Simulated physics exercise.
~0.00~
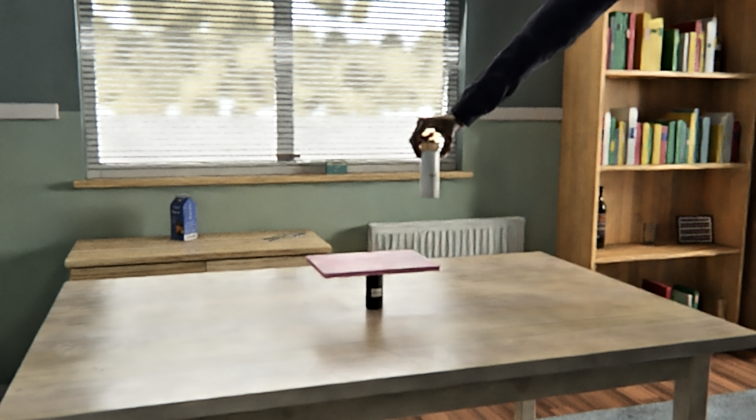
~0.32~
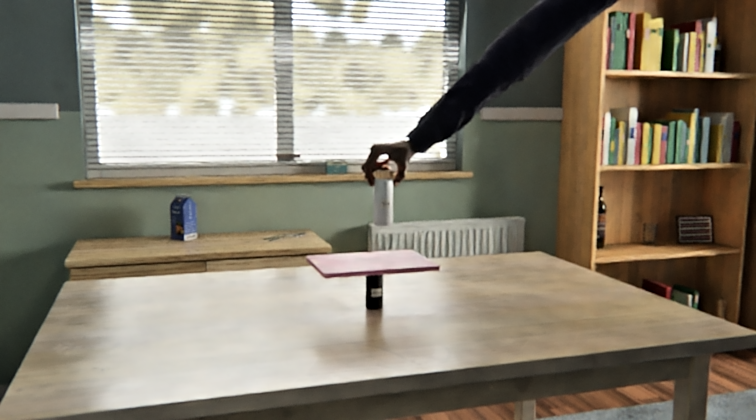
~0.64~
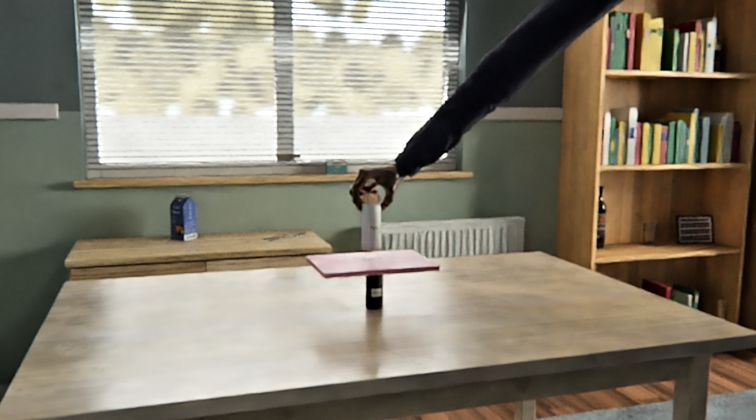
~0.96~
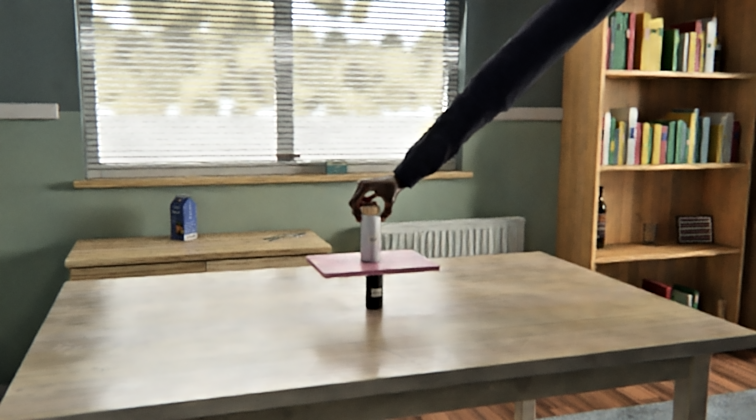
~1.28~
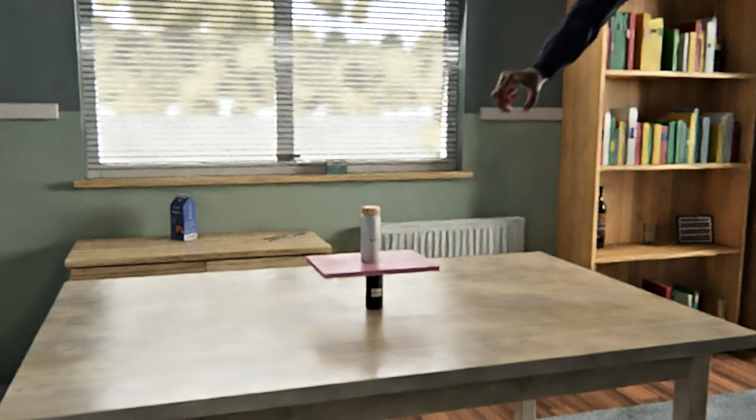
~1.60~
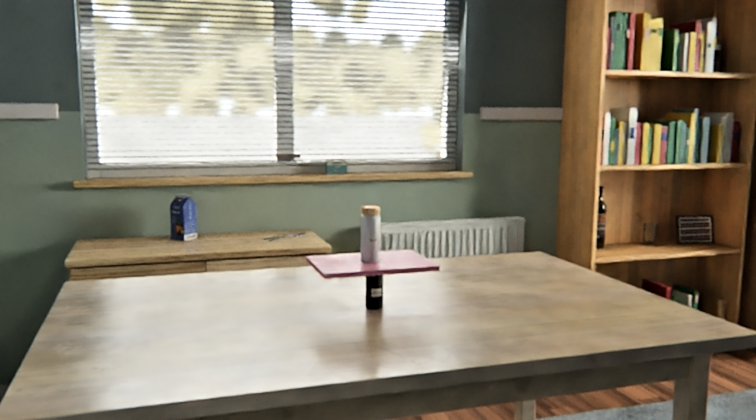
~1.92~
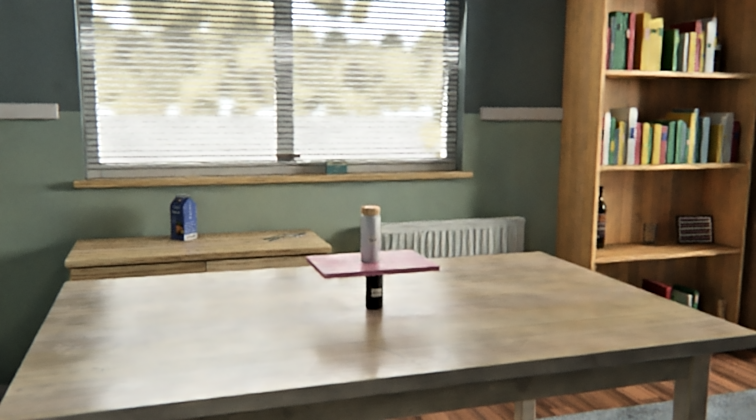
We see a hand carry a white shaker leftward and down onto a pink board balanced atop a small black shaker on a wooden table. The fingers release it, the arm withdraws to the right, and the white shaker remains standing while the whole arrangement rests motionless.
